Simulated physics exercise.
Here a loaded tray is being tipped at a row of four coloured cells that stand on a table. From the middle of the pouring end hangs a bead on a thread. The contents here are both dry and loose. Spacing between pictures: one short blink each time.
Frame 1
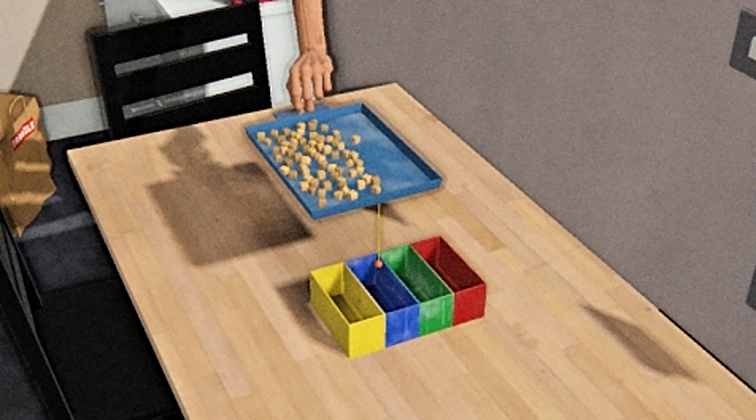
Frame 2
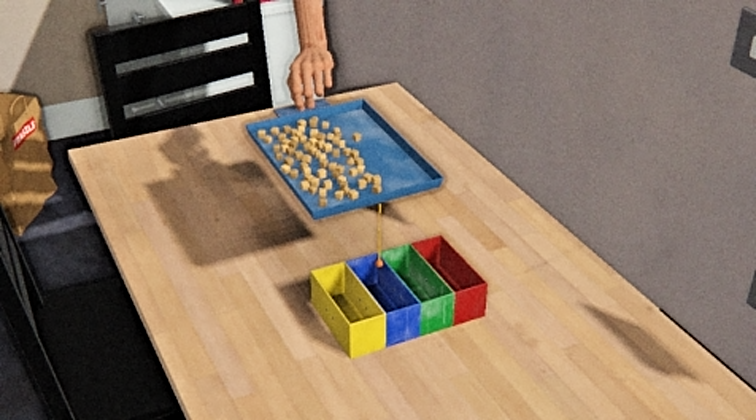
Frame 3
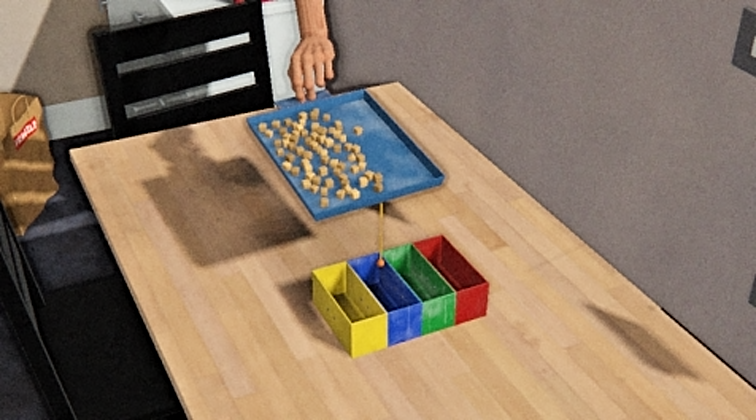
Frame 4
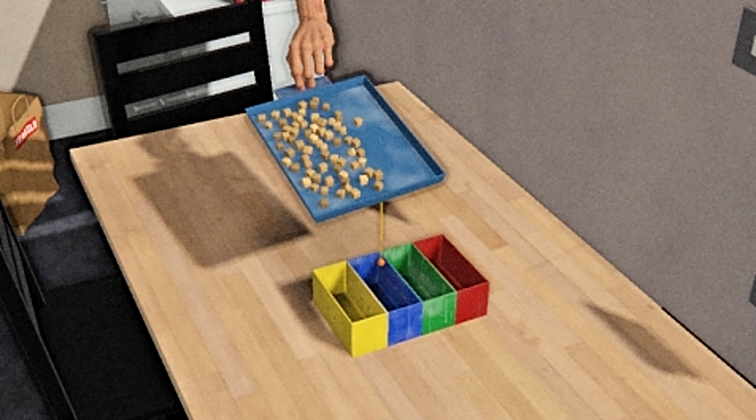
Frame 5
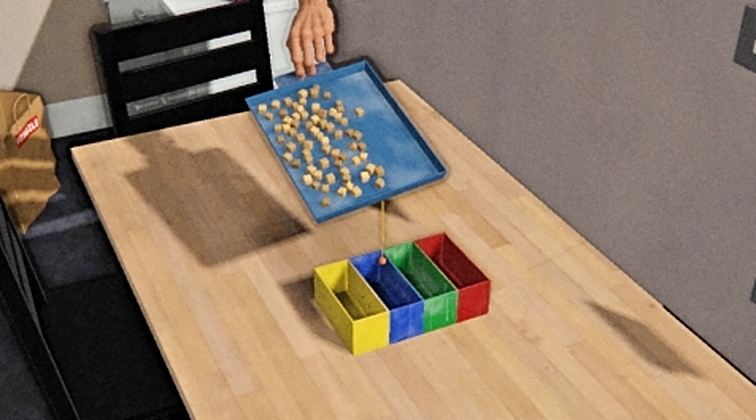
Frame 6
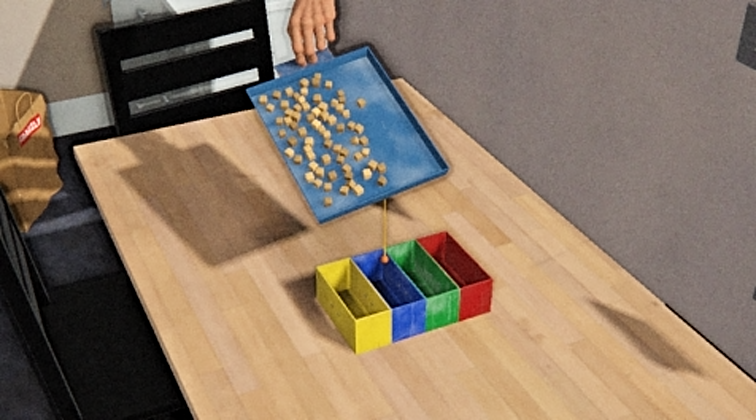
The video shows a hand holding a blue tray of small wooden cubes above a yellow, blue, green and red row of cells on a table, gradually raising its far end so the tray tilts toward its lower left corner.
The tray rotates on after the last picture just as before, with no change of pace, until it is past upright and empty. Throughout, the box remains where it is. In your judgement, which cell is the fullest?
In my judgement the yellow cell is fullest.
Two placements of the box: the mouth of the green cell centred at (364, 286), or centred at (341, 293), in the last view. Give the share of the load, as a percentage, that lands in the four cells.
Estimates in order: 100 percent, 100 percent.
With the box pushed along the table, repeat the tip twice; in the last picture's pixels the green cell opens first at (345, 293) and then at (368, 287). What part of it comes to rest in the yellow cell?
You'd get 10 in a hundred first and 20 in a hundred after that.
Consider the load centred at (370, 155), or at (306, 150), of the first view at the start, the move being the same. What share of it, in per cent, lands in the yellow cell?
First case around 40 %, second case around 40 %.
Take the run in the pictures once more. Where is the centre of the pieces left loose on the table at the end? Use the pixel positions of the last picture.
I'd put the middle at roughly (285, 344).
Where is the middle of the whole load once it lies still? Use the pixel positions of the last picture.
Roughly at pixel (333, 329).
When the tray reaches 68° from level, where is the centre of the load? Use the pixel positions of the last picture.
In the last view, the load is centred close to (330, 183).
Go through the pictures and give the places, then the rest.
In the first frame, corners of the pouring end (313, 210) and (439, 178), level; middle of the load (317, 156), small wooden cubes; bead on its thread (378, 264); yellow cell (367, 334); blue cell (402, 323); green cell (436, 312); red cell (469, 302).
In the second frame, corners of the pouring end (314, 210) and (440, 177), level; middle of the load (318, 154).
In the third frame, corners of the pouring end (316, 212) and (442, 175), tipped barely, lowest at the left corner; middle of the load (319, 150).
In the fourth frame, corners of the pouring end (316, 214) and (442, 173), tipped a little, lowest at the left corner; middle of the load (319, 144).
In the fifth frame, corners of the pouring end (317, 216) and (444, 170), tipped clearly, lowest at the left corner; middle of the load (320, 137).
In the sixth frame, corners of the pouring end (320, 217) and (446, 167), tipped clearly, lowest at the left corner; middle of the load (322, 130); yellow cell (373, 329); blue cell (408, 318); green cell (442, 307); red cell (475, 297).
Just after the last frame, tray tipped steeply; almost all on the tray; just a few falling or outside the box.
A moment on, tray tipped past a quarter turn; almost all on the tray; just a few in the yellow cell; just a few in the blue cell; about a tenth falling or outside the box.
Further on, tray tipped past a quarter turn; roughly a third in the yellow cell; just a few in the blue cell; roughly half falling or outside the box.
When it is over, tray tipped past a quarter turn; roughly a third in the yellow cell; just a few in the blue cell; not one in the green cell; not one in the red cell; roughly half outside the box.
